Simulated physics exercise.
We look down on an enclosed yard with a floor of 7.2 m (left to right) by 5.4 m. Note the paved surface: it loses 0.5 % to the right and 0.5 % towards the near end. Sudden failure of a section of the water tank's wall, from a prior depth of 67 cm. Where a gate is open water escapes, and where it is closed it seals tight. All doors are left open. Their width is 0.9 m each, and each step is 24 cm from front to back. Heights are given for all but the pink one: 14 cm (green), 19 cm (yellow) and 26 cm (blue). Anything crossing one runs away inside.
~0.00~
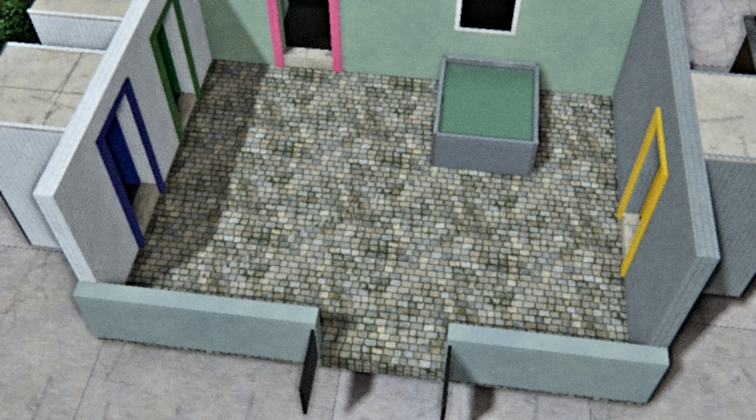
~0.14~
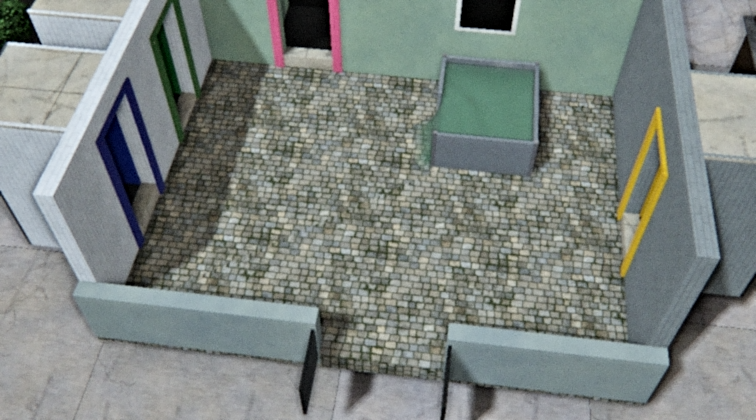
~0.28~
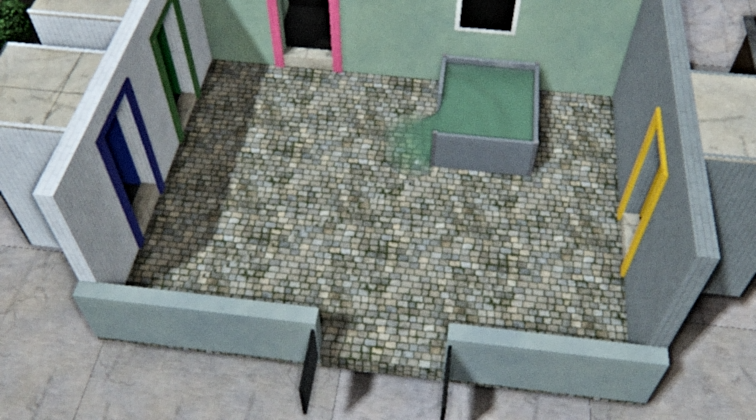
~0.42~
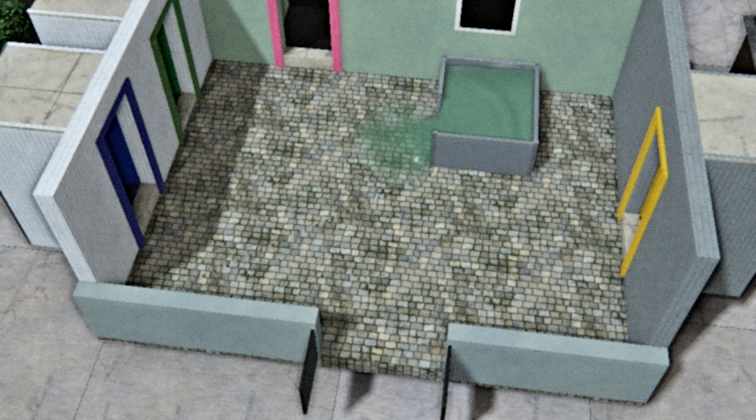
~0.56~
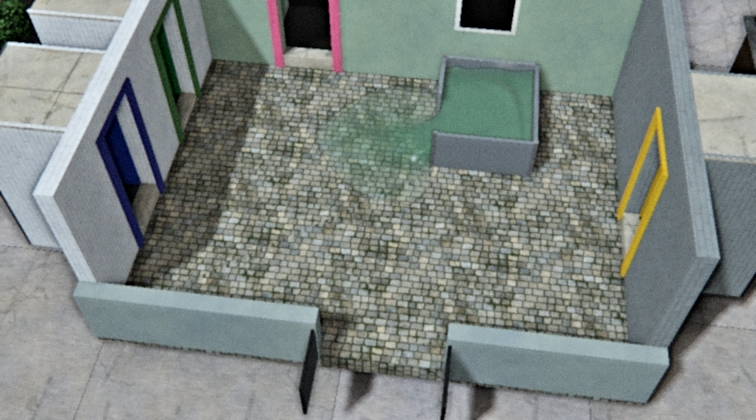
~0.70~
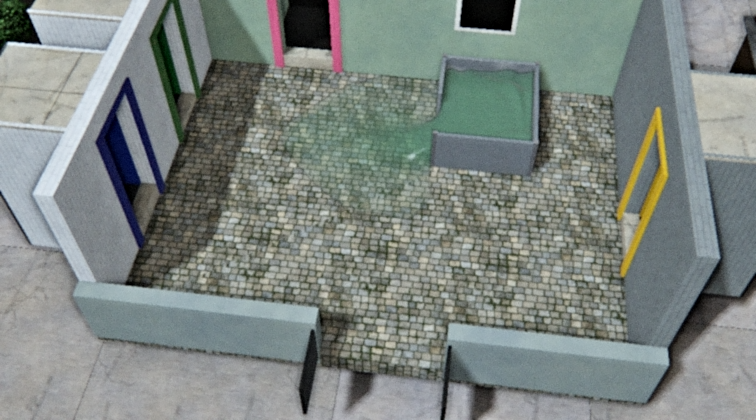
Green-tinted water pours from the left side of the tank and spreads across the paved yard.
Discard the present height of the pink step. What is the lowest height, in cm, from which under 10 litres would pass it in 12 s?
7 cm.
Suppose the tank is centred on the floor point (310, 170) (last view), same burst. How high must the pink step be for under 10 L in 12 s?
A height near 6.0 cm.
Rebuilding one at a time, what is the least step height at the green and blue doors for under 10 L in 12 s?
You'd want some 16 cm at green and some 11.5 cm at blue.
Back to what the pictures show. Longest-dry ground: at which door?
Last comes the yellow one.
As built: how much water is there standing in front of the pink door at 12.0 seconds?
Lab note: Depth approx. 3.0 cm.
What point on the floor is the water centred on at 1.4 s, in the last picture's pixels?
The water is centred near (423, 138).
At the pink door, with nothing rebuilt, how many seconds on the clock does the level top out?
Some 2.2 s, more or less.
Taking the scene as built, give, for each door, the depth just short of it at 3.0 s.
Door by door, in centimetres - pink 7, green 18, yellow 0, blue 12.
After 1.4 s water covers 35 % of the floor, deepest (34 cm) near (431, 147); 8 cm at the pink door, 0 litres in over its 25 cm step.
After 3.0 s water covers 50 % of the floor, deepest (30 cm) near (119, 303); 7 cm at the pink door, 0 litres in over its 25 cm step.
After 12.0 s water covers 95 % of the floor, deepest (9 cm) near (551, 367); 3 cm at the pink door, 0 litres in over its 25 cm step.
At the pink door as built, the water arrived by 1.1 s and peaked near 11 cm at 2.2 s.
Run again over the same 12 s with other heights there, 15 litres in over 6.5 cm, 2 litres over 9 cm. The limit of 10 litres is kept from about 7 cm up.
